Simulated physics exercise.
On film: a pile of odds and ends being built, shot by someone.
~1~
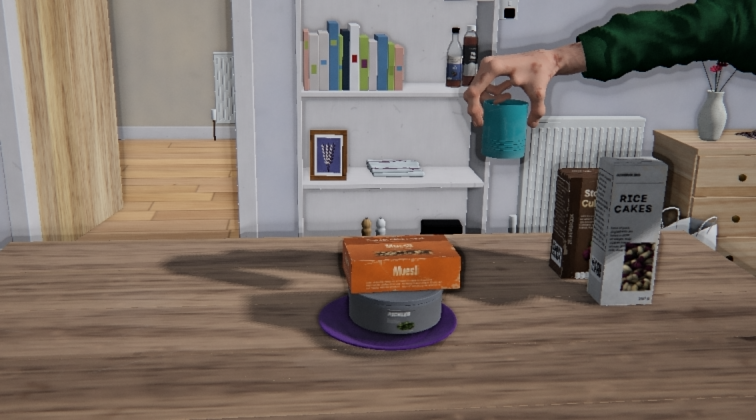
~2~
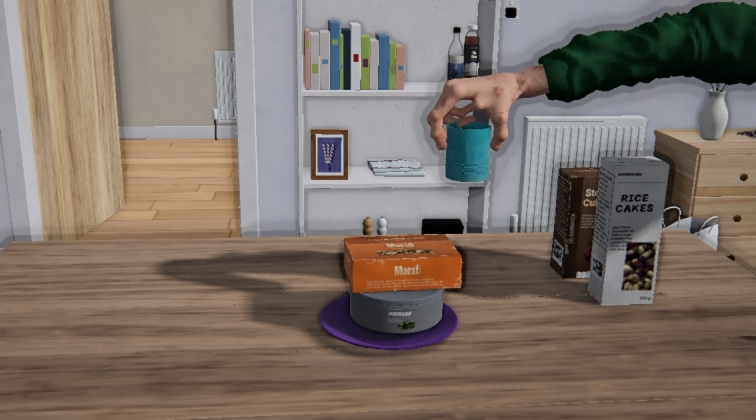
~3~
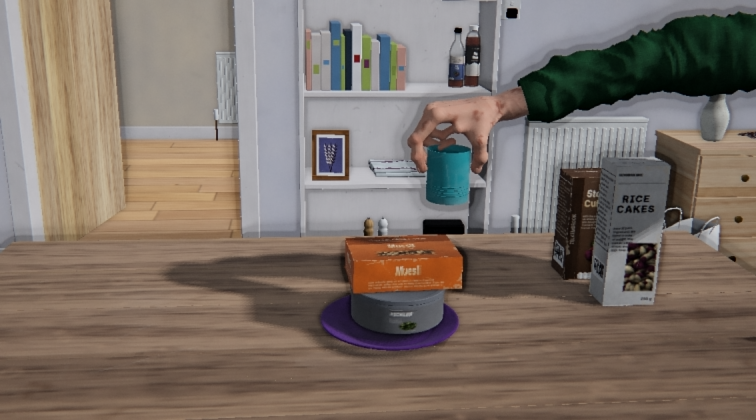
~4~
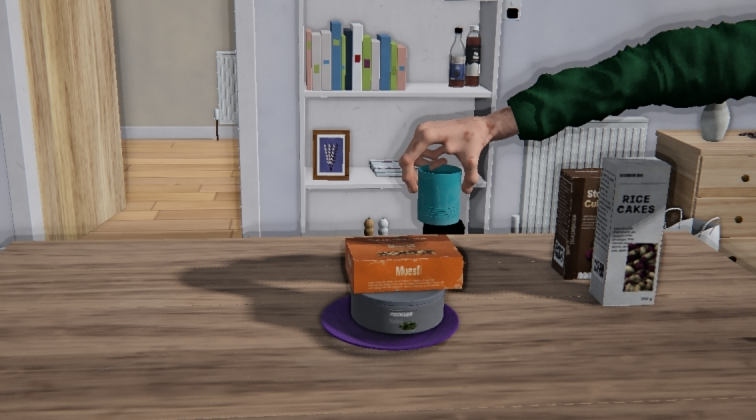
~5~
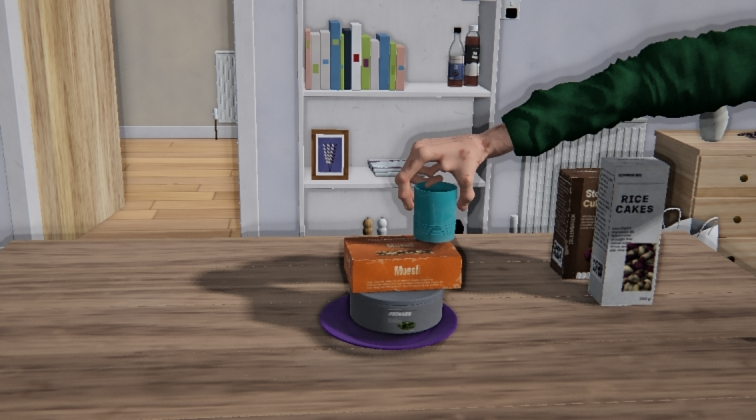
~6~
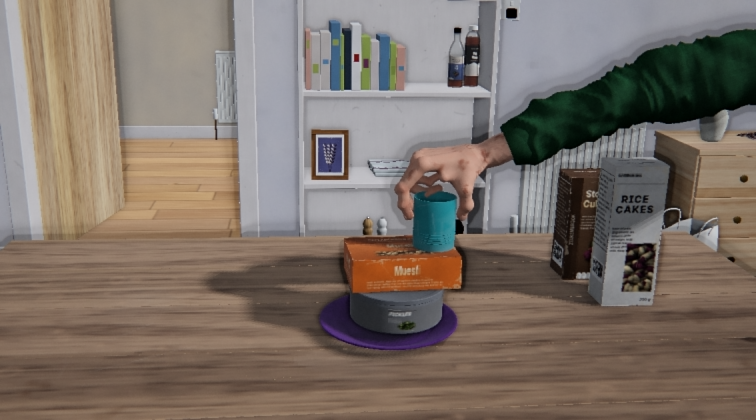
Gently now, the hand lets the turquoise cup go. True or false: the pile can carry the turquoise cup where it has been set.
True.
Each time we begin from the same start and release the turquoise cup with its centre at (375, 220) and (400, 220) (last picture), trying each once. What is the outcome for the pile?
Lab note - try 1: No collapse; try 2: No collapse.
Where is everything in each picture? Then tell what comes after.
In the first frame, still above its spot; turquoise cup (504, 128); white carton (626, 231).
In the second frame, still above its spot; turquoise cup (468, 151); brown carton (583, 223).
In the third frame, still above its spot; turquoise cup (448, 174); grey tub (397, 299).
In the fourth frame, still above its spot; turquoise cup (439, 195).
In the fifth frame, still above its spot; turquoise cup (435, 212); orange packet (401, 262).
In the sixth frame, set down, still held; turquoise cup (434, 221); white carton (627, 232).
Then, 0.30 s after the last picture, nothing has stirred.
Then, 0.70 s after the last picture, turquoise cup resting near (434, 222).
At rest, all 6 in place. Seen from the same camera at the end, turquoise cup near (434, 222). The pile keeps its balance.
